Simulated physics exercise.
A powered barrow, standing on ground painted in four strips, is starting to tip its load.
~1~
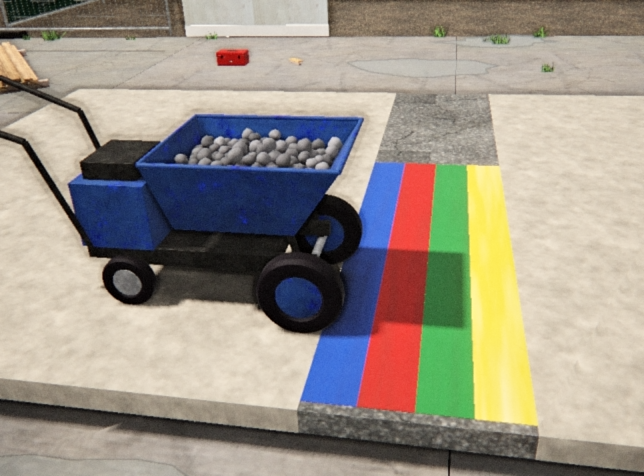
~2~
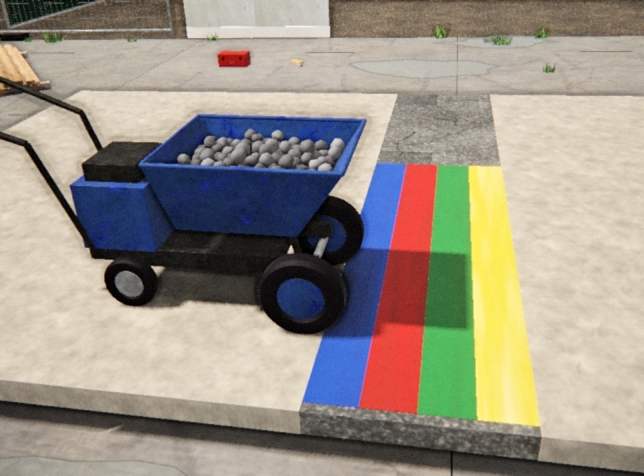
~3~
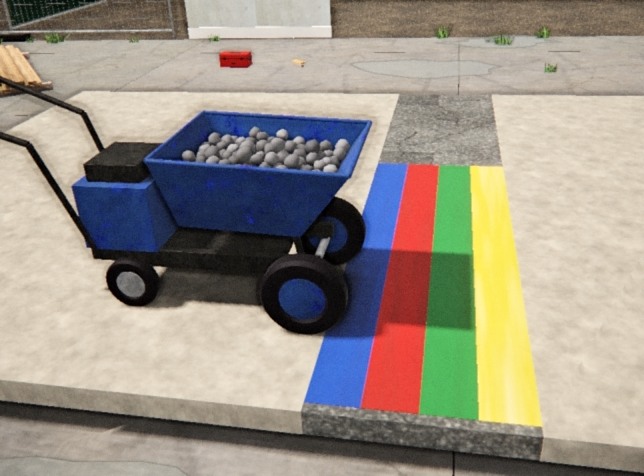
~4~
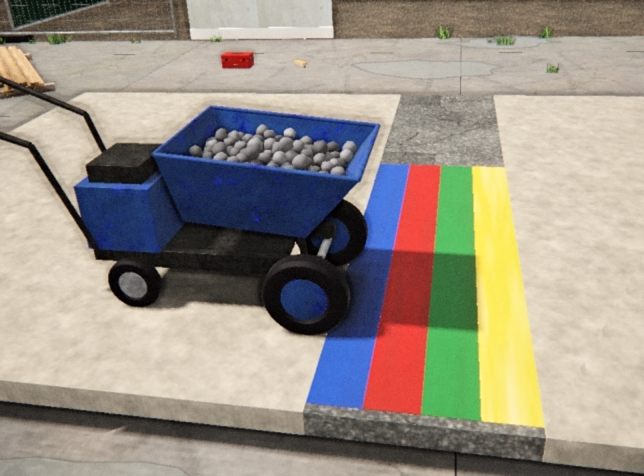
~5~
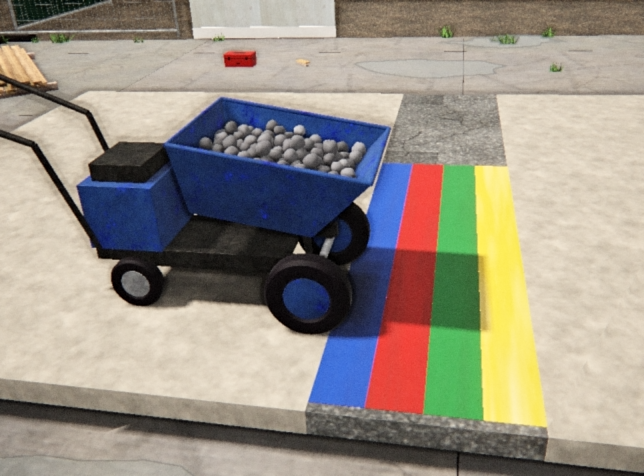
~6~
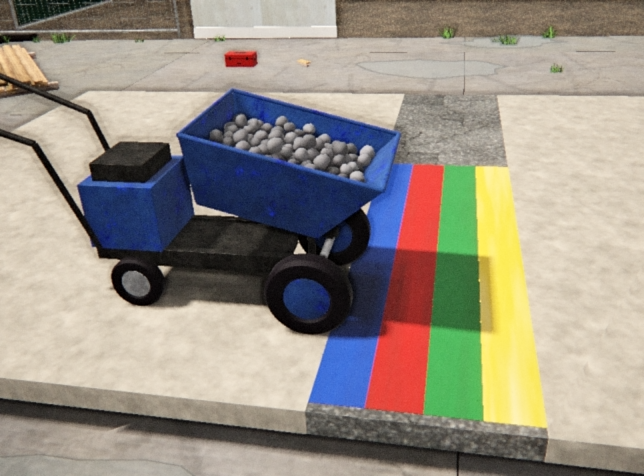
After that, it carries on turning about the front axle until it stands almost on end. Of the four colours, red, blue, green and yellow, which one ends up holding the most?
The yellow one holds the most.
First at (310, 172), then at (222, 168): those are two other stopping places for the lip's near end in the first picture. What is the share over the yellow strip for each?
First spot: About 30 percent; second spot: About 10 percent.
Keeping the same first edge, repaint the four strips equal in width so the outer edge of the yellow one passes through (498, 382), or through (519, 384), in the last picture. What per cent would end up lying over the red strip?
Shares: Near 0 %; near 0 %.
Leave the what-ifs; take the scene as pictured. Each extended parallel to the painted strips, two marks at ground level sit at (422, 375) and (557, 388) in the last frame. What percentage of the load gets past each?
Result, first then second: 80 %, 20 %.
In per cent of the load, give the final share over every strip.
Shares by strip - blue: 0 per cent; red: 0 per cent; green: 20 per cent; yellow: 35 per cent.
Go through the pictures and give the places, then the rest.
Lip of the skip at (339, 173), level; top of the load at (250, 161), round cobbles; blue strip at (339, 362); red strip at (392, 366); green strip at (446, 371); yellow strip at (502, 377), in the first frame.
Lip of the skip at (342, 174), level; top of the load at (252, 162), in the second frame.
Lip of the skip at (349, 176), tipped barely; top of the load at (240, 159), in the third frame.
Lip of the skip at (358, 180), tipped a little; top of the load at (248, 157), in the fourth frame.
Lip of the skip at (371, 184), tipped a little; top of the load at (246, 149), in the fifth frame.
Lip of the skip at (383, 191), tipped a little; top of the load at (256, 144); blue strip at (347, 363); red strip at (400, 368); green strip at (455, 373); yellow strip at (511, 378), in the sixth frame.
Soon after the last picture, skip tipped steeply; all in the skip.
A little later, skip tipped steeply; most in the skip; a small part over the green strip; a small part over the yellow strip; a stray few falling; a stray few off the paint.
Later still, skip tipped right over; about a quarter in the skip; a stray few over the red strip; about a quarter over the green strip; about a third over the yellow strip; about a quarter off the paint.
At rest, skip tipped right over; about a quarter in the skip; none over the blue strip; a stray few over the red strip; about a quarter over the green strip; about a third over the yellow strip; about a quarter off the paint.
